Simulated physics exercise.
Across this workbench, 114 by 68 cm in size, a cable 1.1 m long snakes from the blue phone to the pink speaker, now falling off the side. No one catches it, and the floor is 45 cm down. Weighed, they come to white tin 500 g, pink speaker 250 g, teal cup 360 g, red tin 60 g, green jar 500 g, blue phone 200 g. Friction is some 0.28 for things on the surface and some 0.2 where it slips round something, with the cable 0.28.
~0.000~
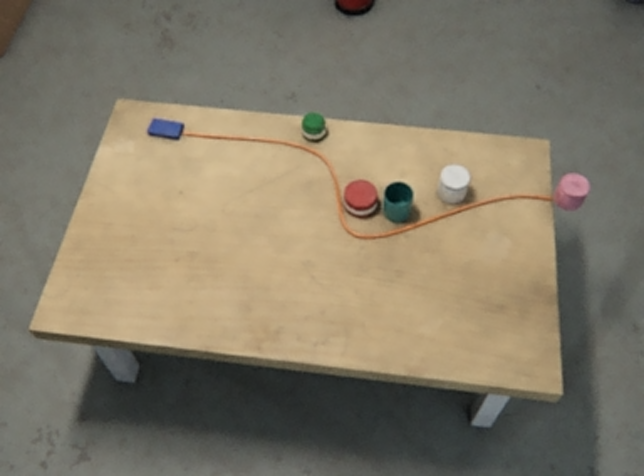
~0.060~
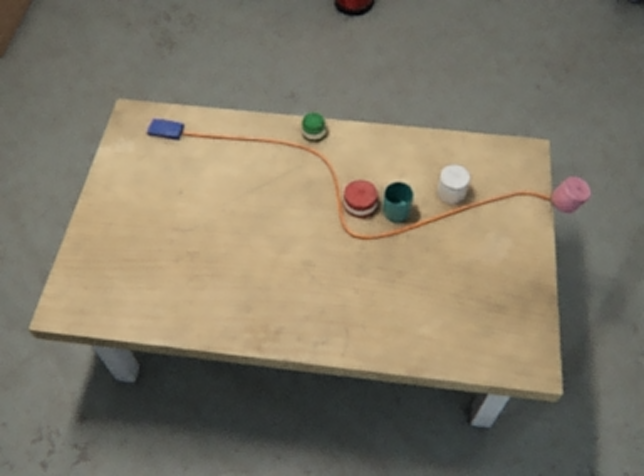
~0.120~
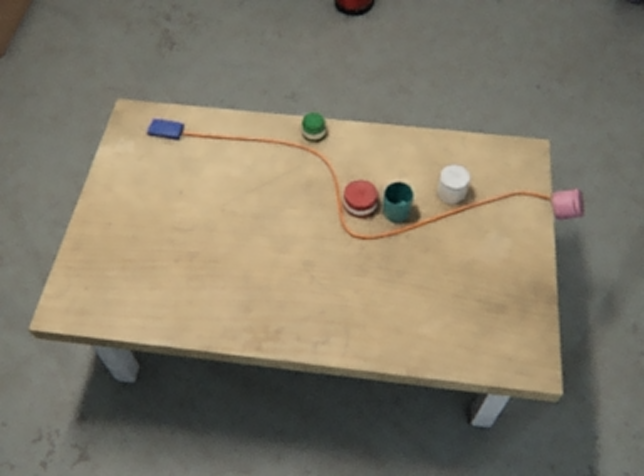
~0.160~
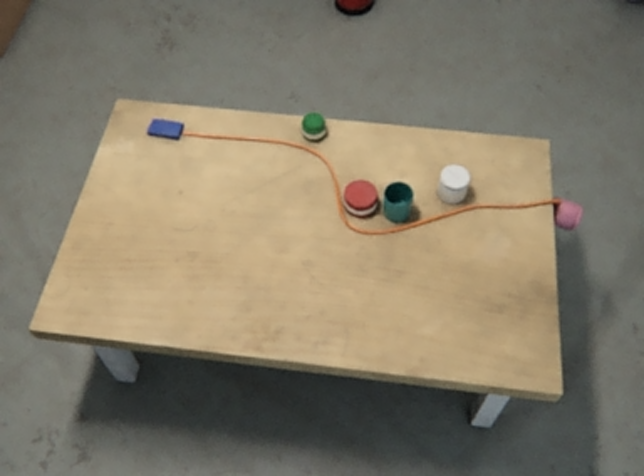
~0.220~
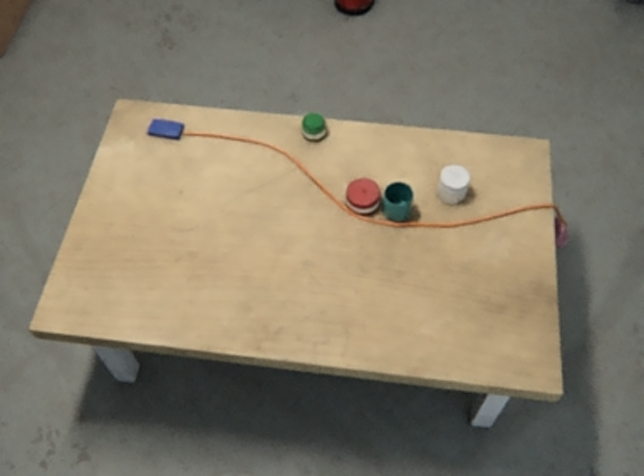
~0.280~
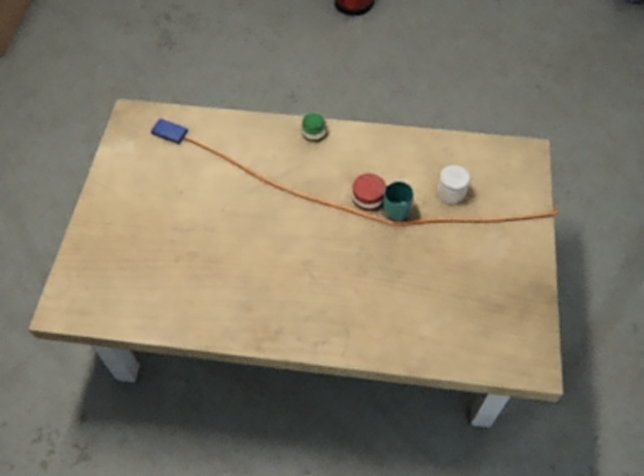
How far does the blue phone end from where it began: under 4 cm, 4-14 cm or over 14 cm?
Its displacement will be large.
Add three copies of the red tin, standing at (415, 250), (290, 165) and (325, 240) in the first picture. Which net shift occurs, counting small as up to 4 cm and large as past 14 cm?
In turn: Small, large, small.
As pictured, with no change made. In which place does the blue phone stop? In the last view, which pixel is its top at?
The top ends up close to (264, 175) in the last picture.
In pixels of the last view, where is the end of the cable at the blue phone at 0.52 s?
(240, 179), give or take.
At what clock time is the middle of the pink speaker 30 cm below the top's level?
That is: 0.48 s.
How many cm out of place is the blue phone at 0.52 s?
At that moment the blue phone has gone 20 cm from the start.
After 0.5 s, the cable's tail end at (240, 179); blue phone 22 cm off its start, pink speaker over the edge, red tin 6 cm off its start.
After 0.7 s, the cable's tail end at (275, 189); blue phone 30 cm off its start, pink speaker over the edge, red tin 6 cm off its start.
After 1.0 s, the cable's tail end at (275, 190); blue phone 30 cm off its start at (264, 175), pink speaker over the edge, red tin 6 cm off its start at (376, 177).
After 1.2 s, the cable's tail end at (275, 190); blue phone 30 cm off its start, pink speaker over the edge, red tin 6 cm off its start.
After 2.4 s, the cable's tail end at (275, 190); blue phone 30 cm off its start at (264, 175), pink speaker over the edge, red tin 6 cm off its start at (376, 177), teal cup 1 cm off its start at (401, 189).
